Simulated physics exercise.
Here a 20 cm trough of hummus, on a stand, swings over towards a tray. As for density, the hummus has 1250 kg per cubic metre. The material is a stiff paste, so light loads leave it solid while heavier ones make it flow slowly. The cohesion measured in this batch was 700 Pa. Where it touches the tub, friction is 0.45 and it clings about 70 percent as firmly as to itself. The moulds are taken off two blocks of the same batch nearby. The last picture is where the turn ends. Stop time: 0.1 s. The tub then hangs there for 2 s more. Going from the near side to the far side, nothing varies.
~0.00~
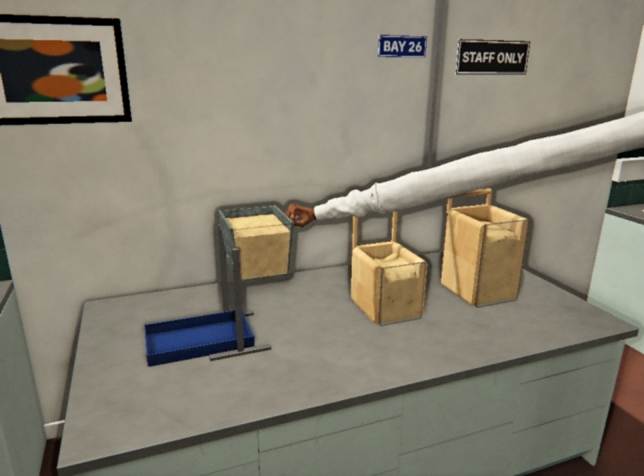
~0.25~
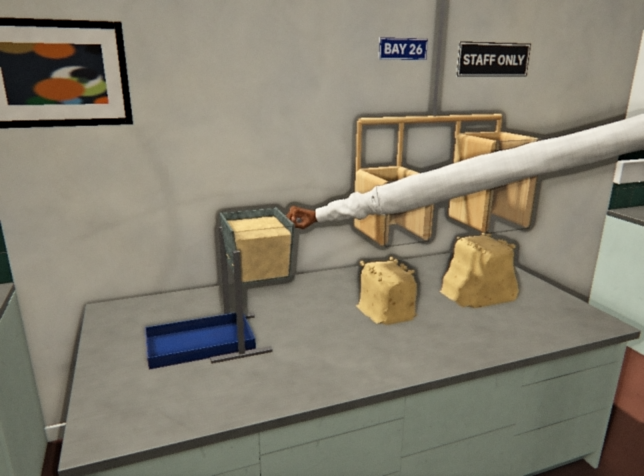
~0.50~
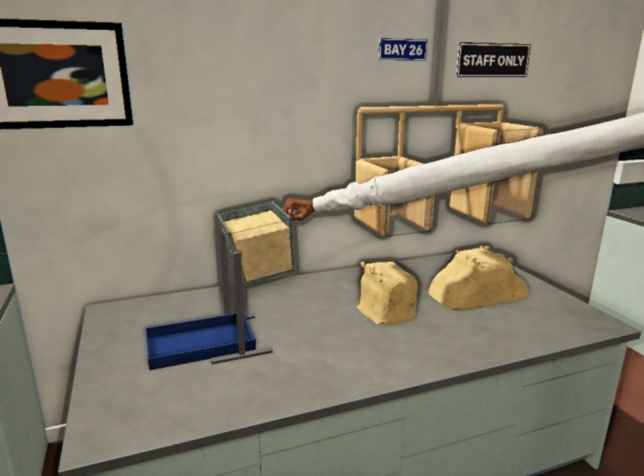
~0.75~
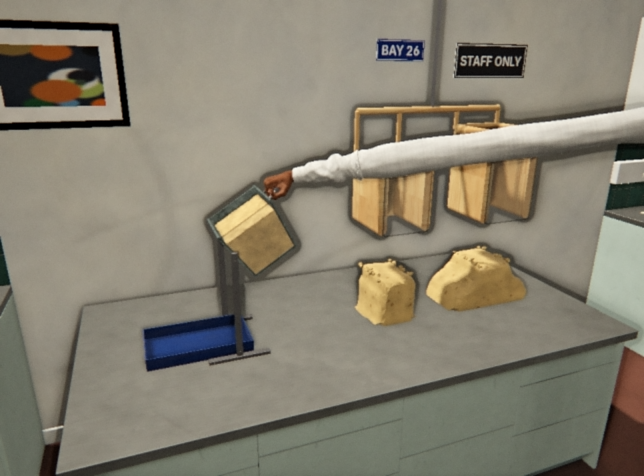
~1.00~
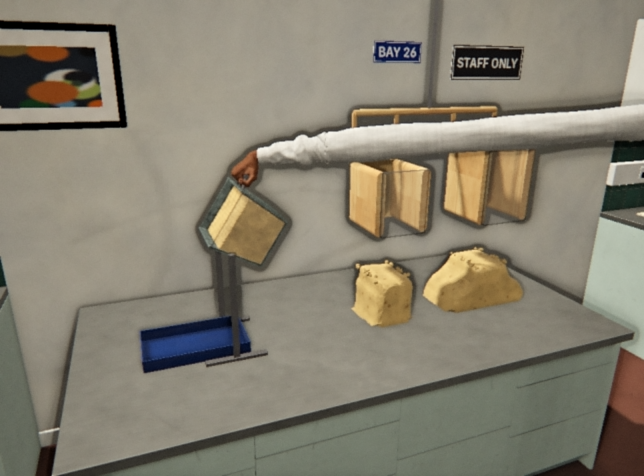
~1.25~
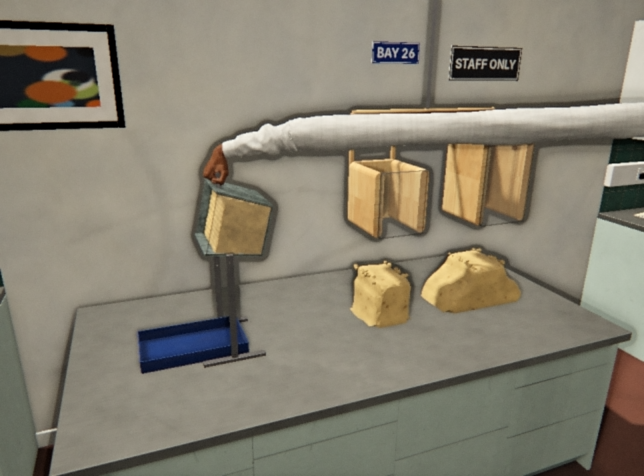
In this clip, wooden moulds lift off two blocks of yellowish paste, the right one slumping much more than the left, then a white-sleeved arm turns a paste-filled container leftward above a blue tray, nearly onto its side.
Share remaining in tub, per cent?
Approx. 100 %.
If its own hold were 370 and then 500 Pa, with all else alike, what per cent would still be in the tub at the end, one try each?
Try one gives 75 per cent, try two gives 100 per cent.
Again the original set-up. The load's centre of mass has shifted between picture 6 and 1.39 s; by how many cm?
The shift is near 0 cm.
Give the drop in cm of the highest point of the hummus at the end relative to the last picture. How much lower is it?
0 cm.
By 1.39 s, the tub is at 77 degrees and holds 100 %.
By 1.56 s, the tub is at 77 degrees and holds 100 %.
By 1.73 s, the tub is at 77 degrees and holds 100 %.
By 1.90 s, the tub is at 77 degrees and holds 100 %.
By 3.25 s, at the end, the tub is at 77 degrees and holds 100 %.
